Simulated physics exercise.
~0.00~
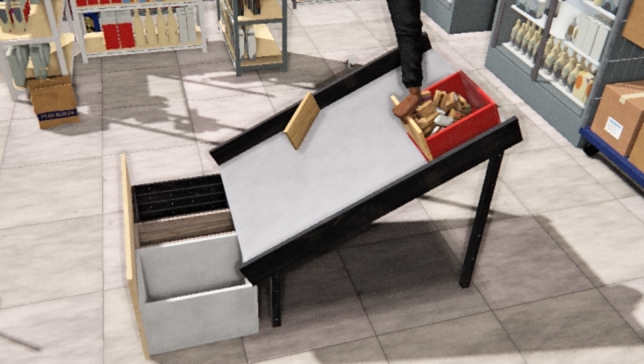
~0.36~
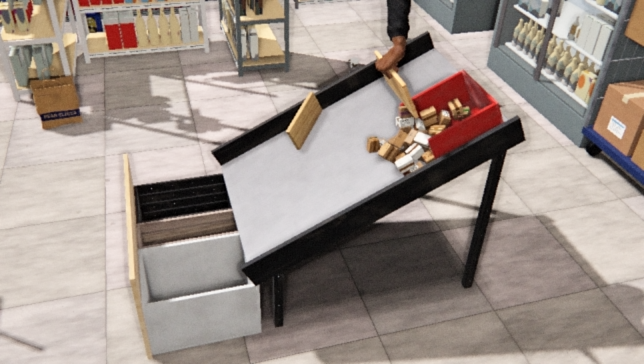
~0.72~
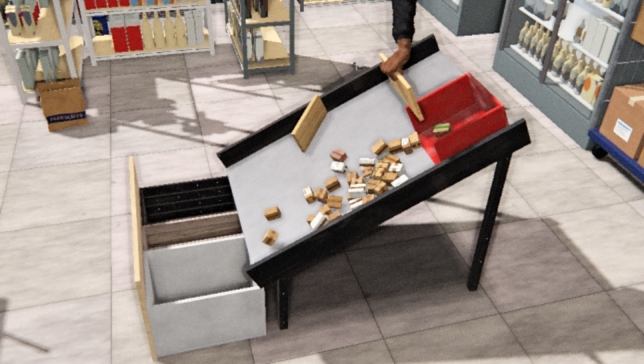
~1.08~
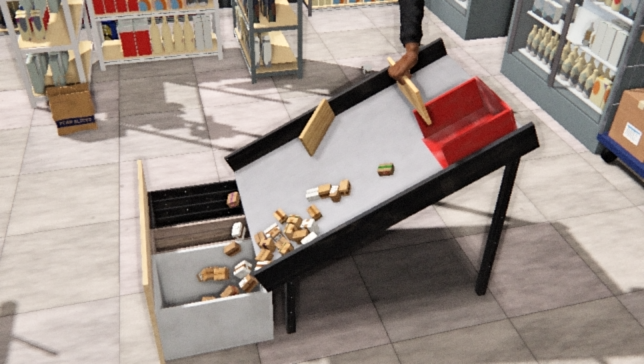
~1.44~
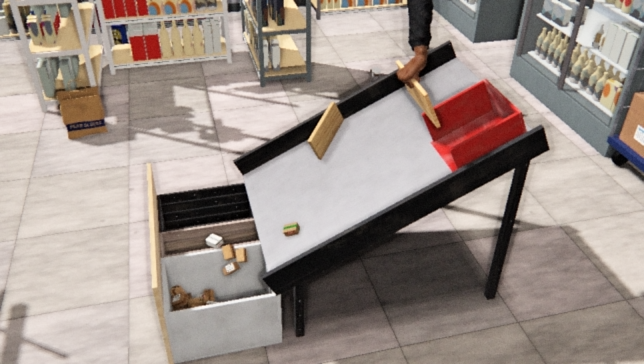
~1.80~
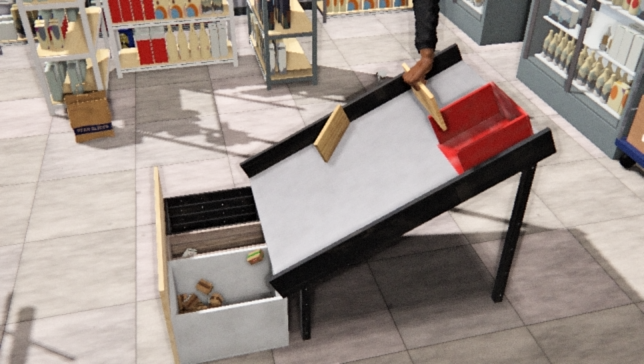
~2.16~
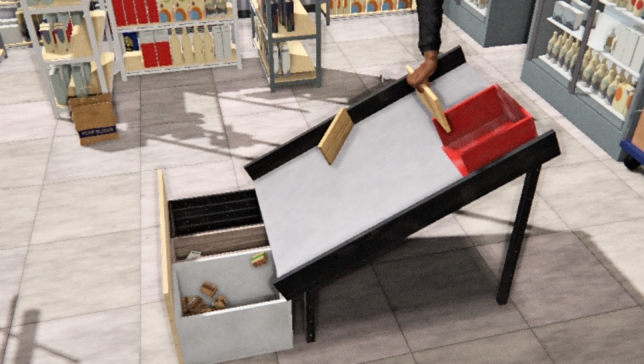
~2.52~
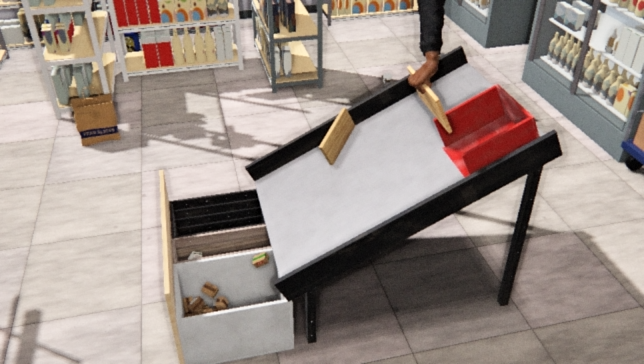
At the start, a dark-sleeved arm reaches to a red bin packed with small tan and brown blocks at the top of a sloping grey table in a shop. The hand lifts the wooden gate, and the blocks begin spilling out. They spread down the slope to the left, passing an angled board and sliding toward the lower edge. Most drop into the nearest pale compartment at the foot, while a few stragglers follow. Finally, the slope and red bin look empty, blocks lie in the near compartment, and the hand still holds the gate.
